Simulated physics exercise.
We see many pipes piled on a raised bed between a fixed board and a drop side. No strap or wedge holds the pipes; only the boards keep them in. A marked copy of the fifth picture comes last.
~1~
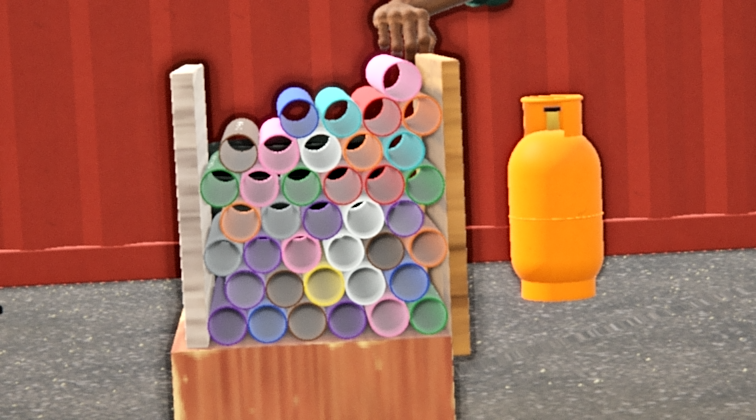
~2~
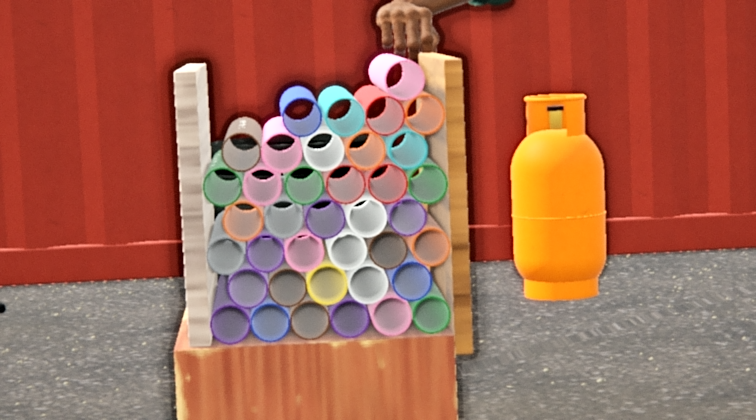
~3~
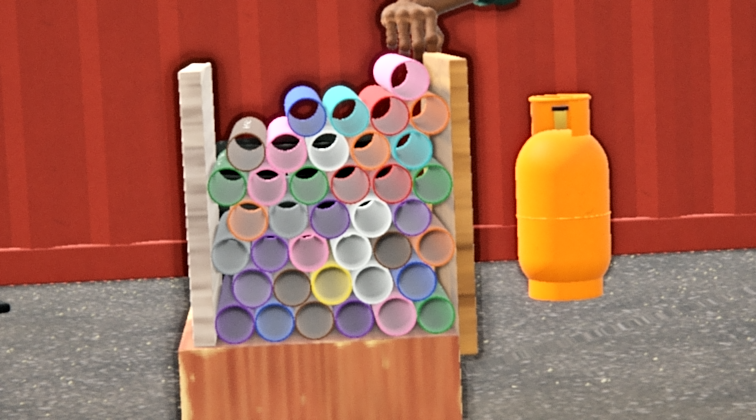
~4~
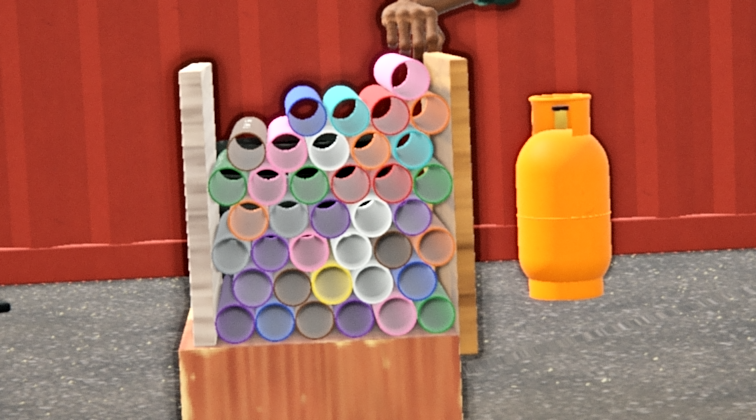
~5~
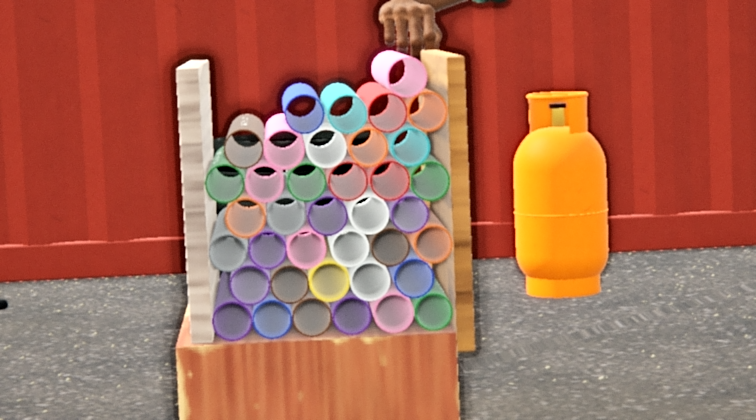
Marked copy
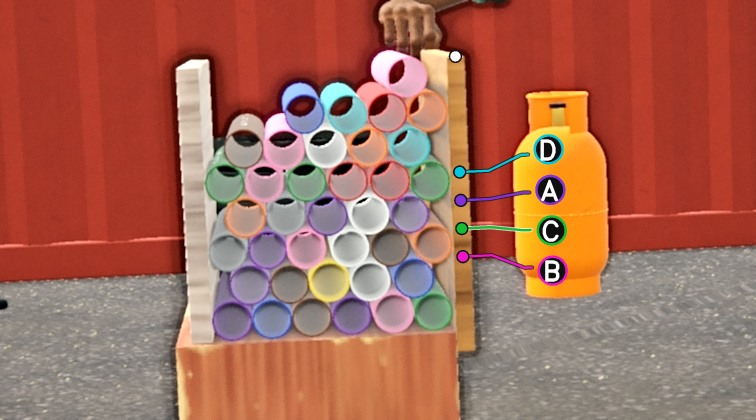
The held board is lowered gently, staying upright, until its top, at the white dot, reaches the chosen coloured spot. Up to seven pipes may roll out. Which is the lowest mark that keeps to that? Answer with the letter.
The answer is mark B.
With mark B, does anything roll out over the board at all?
At B: Yes.
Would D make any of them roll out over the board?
Yes, at D.
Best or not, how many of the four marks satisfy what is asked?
Four of the four.
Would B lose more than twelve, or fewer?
Fewer than twelve.
On the marked copy, A at (461, 200); B at (463, 257); C at (462, 229); D at (460, 172); the white dot at (455, 56).
Following B. Soon after the start, top of the board (449, 142).
Later, top of the board (452, 235).
In the end, top of the board (453, 256), five out over the board.
As for the rest, A two out over the board; C five out over the board; D two out over the board.
